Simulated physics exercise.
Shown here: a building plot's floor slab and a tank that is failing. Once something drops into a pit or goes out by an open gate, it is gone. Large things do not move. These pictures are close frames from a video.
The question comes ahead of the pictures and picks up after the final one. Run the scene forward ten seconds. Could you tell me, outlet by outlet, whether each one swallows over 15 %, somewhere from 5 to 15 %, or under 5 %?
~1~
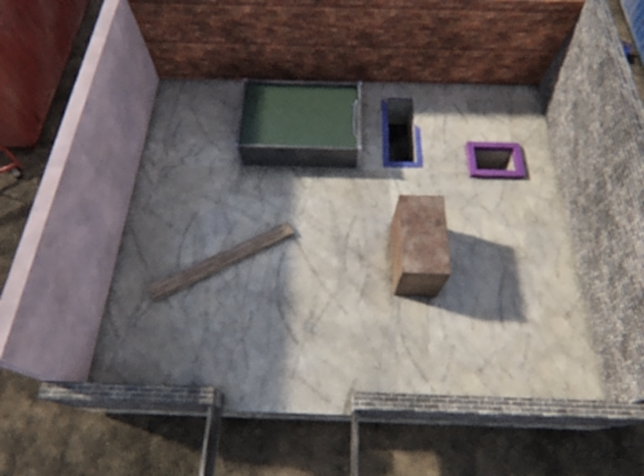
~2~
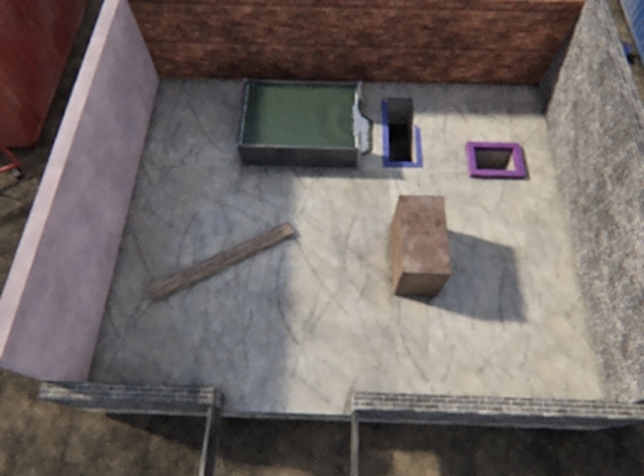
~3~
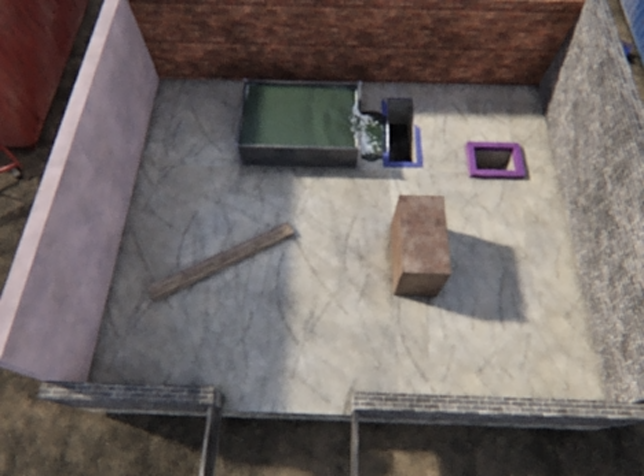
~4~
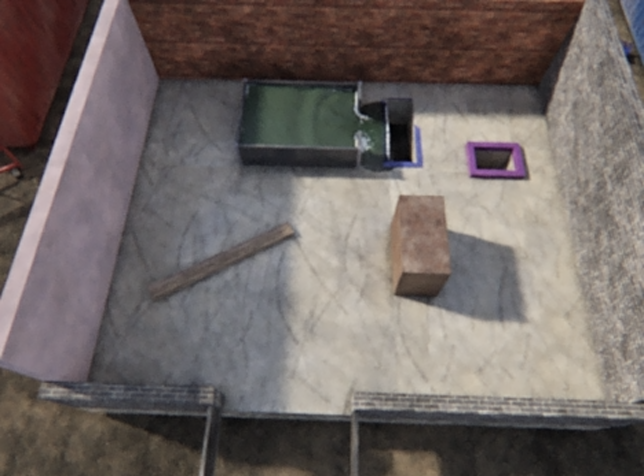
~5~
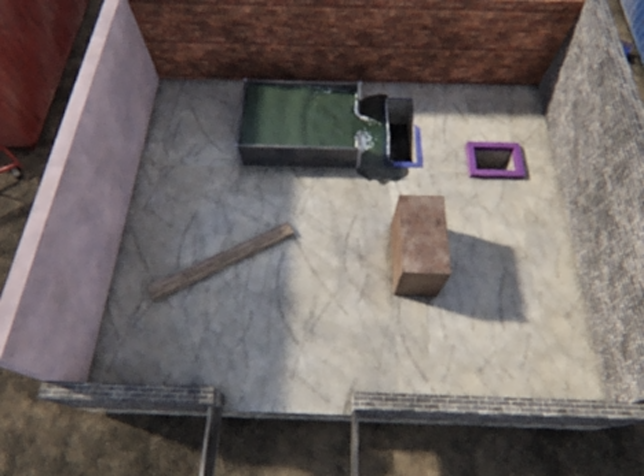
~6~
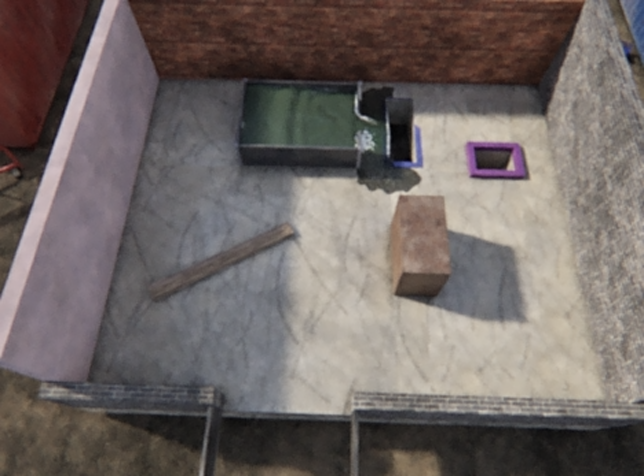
Sure: The gate swallows under 5 %, the purple pit swallows under 5 %, the blue pit swallows over 15 %.
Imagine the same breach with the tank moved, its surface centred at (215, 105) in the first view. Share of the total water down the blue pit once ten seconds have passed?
The blue pit gets 45 per cent.
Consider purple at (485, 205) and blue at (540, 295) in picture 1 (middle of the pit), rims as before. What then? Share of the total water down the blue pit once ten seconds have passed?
Out of a hundred parts, 15 go to blue.
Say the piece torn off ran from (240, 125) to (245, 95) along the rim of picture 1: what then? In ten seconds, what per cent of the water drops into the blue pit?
Blue: 6 %.
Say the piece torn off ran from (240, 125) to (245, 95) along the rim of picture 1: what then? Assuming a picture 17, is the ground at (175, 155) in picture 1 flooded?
Verdict: Awash.
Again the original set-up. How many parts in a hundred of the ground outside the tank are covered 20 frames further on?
My estimate is roughly 5 percent.
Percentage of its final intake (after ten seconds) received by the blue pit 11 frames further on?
Close to 40 percent.
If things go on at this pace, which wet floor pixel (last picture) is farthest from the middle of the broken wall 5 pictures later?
My best guess is about (433, 211).
A moment on, water covers 5 % of the floor; the gate 0 %, the purple pit 0 %, the blue pit 16 %.
Next, water covers 5 % of the floor; the gate 0 %, the purple pit 0 %, the blue pit 29 %.
Then, water covers 5 % of the floor; the gate 0 %, the purple pit 0 %, the blue pit 42 %.
Later, water covers 5 % of the floor; the gate 0 %, the purple pit 0 %, the blue pit 58 %.
In the end, water covers 0 % of the floor; the gate 0 %, the purple pit 0 %, the blue pit 71 %.
